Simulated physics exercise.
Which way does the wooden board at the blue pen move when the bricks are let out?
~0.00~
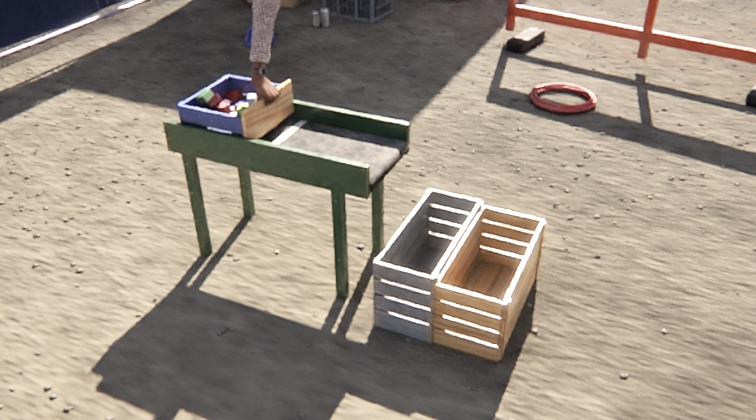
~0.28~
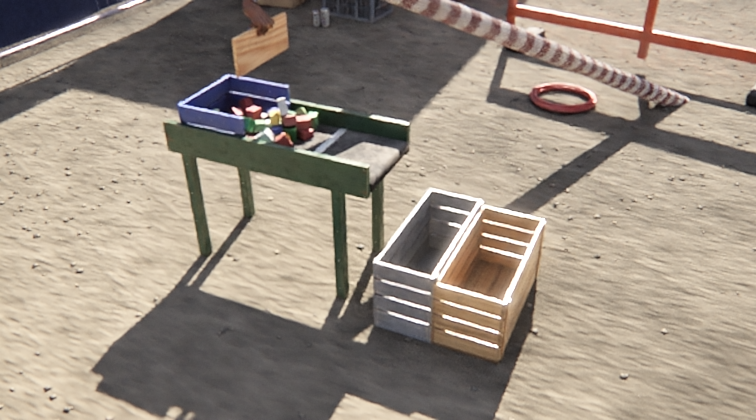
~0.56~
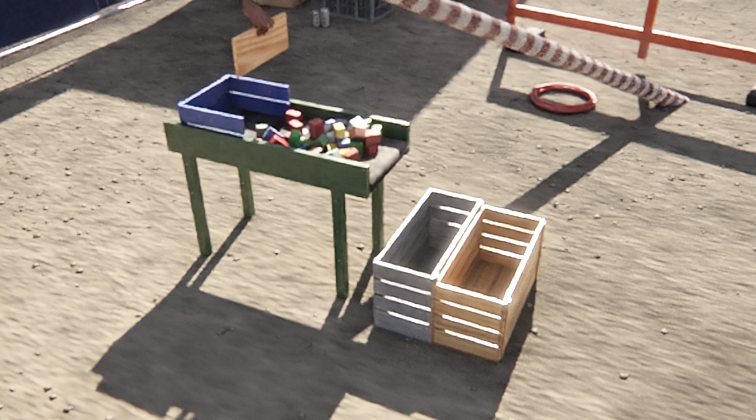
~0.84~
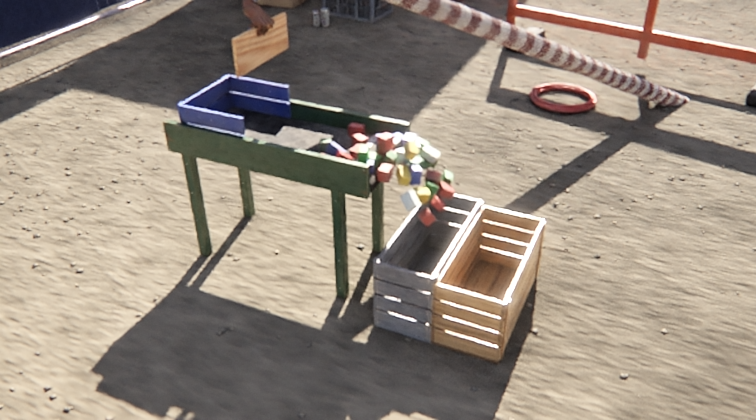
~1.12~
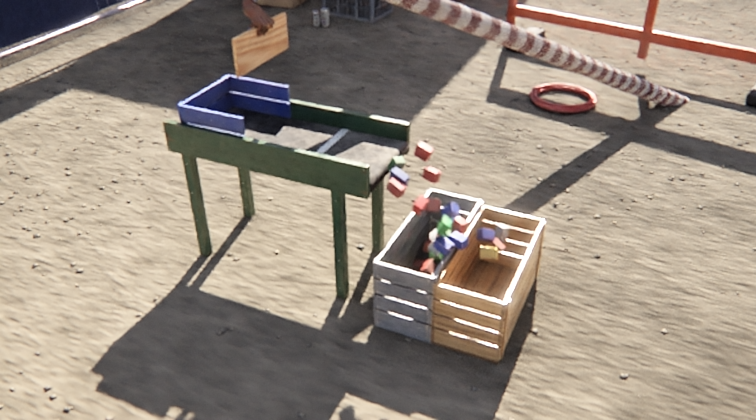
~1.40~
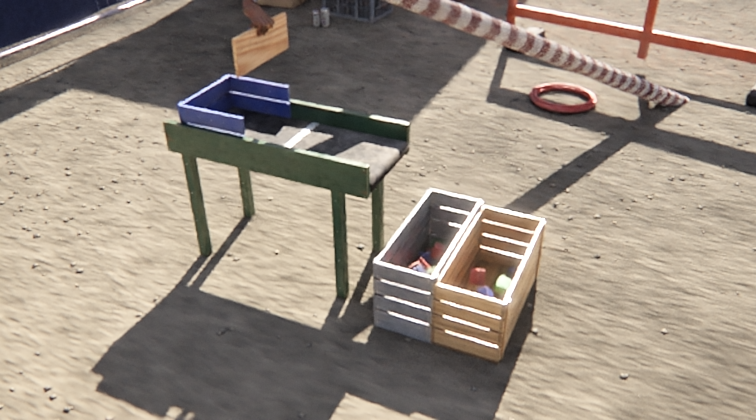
The board moves up, lifted by the hand, and it stays raised above the pen while the bricks travel away.
